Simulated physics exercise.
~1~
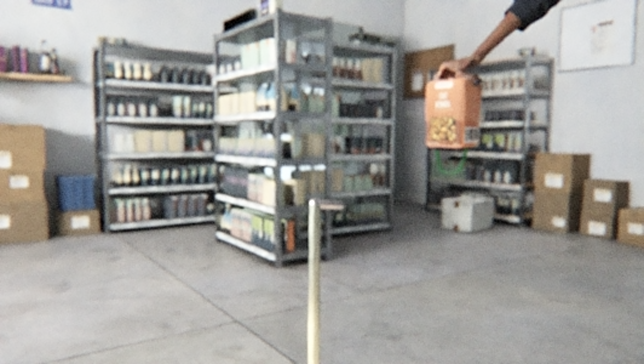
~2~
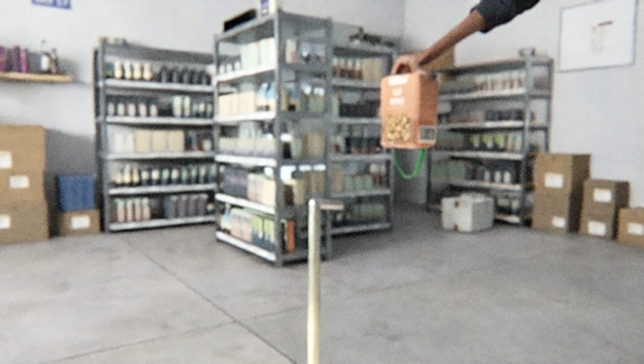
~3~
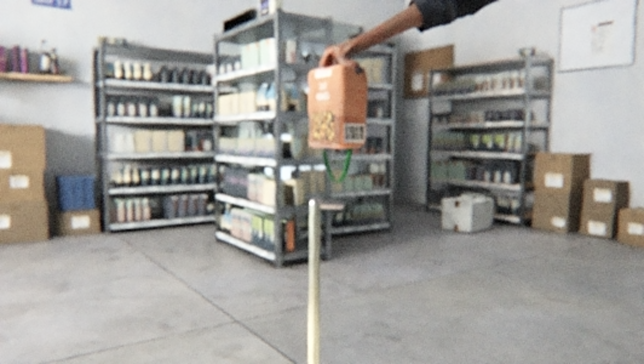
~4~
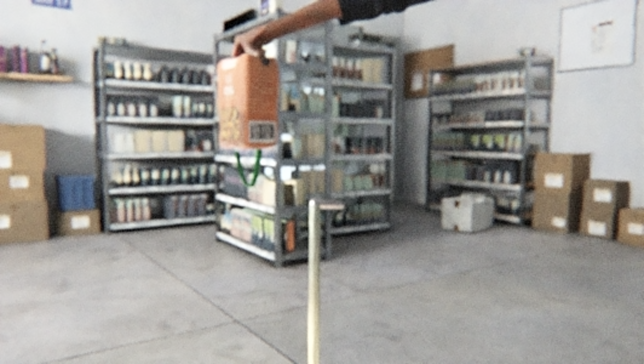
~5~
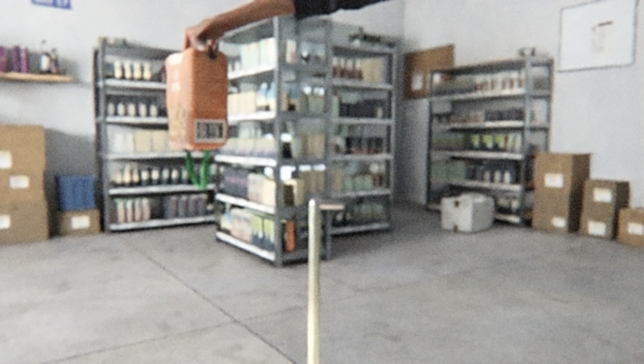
An orange sack held by a hand moves left above a post and passes it freely.
